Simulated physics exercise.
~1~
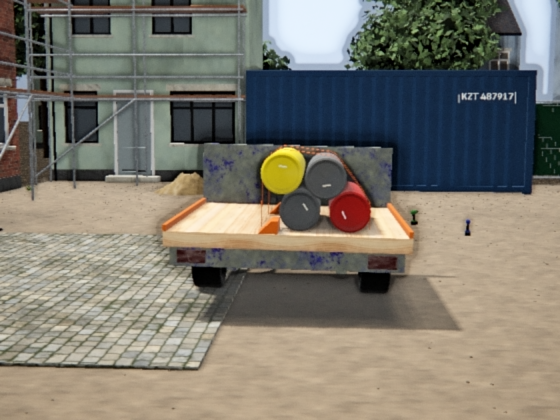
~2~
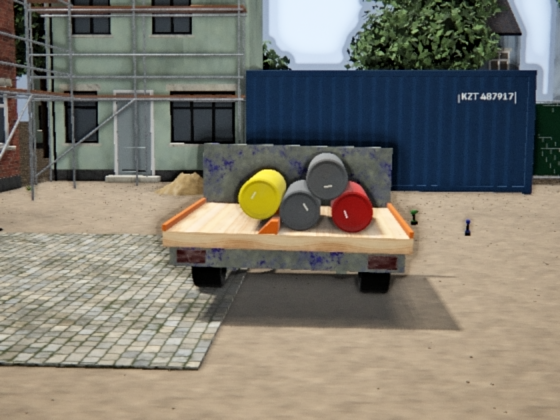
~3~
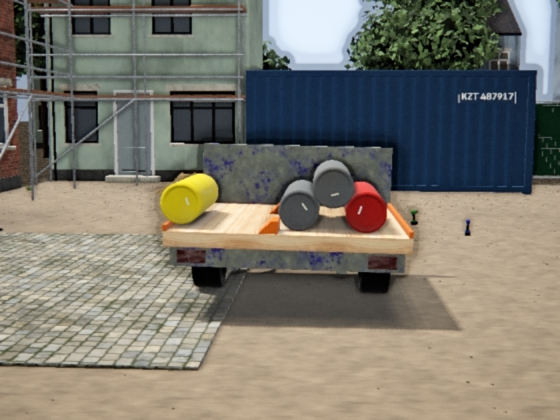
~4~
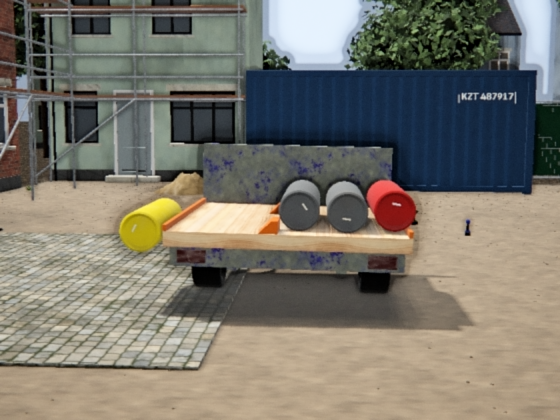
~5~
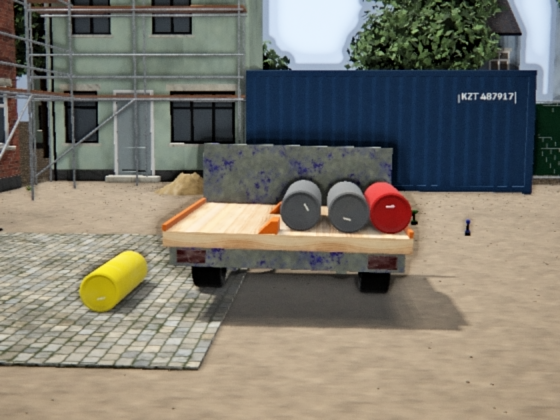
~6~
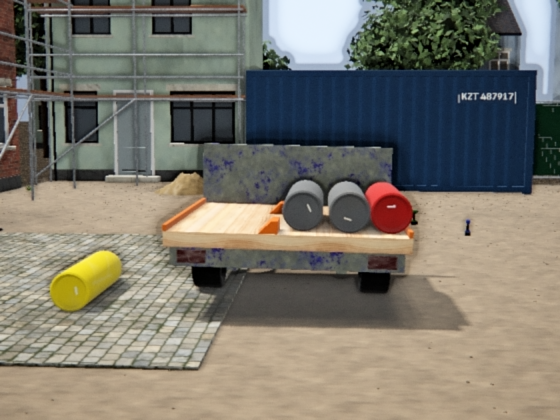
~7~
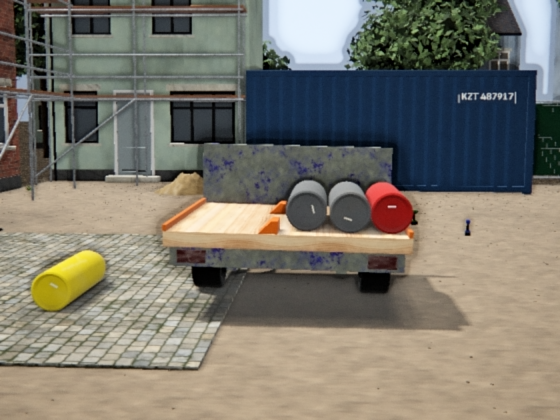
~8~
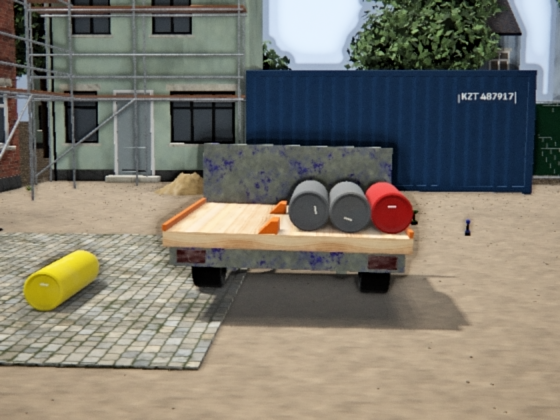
To begin with, four barrel-like cylinders sit stacked on the flat wooden bed of a parked trailer, with a yellow one and a grey one resting on top of another grey one and a red one. The stack gives way, and the yellow cylinder drops to the deck and rolls left. The upper grey one sinks between the other grey and the red, pushing the red toward the right edge. The yellow cylinder tumbles off the left side onto the paving and rolls further left, slowing down. The red and both greys remain aboard, side by side.
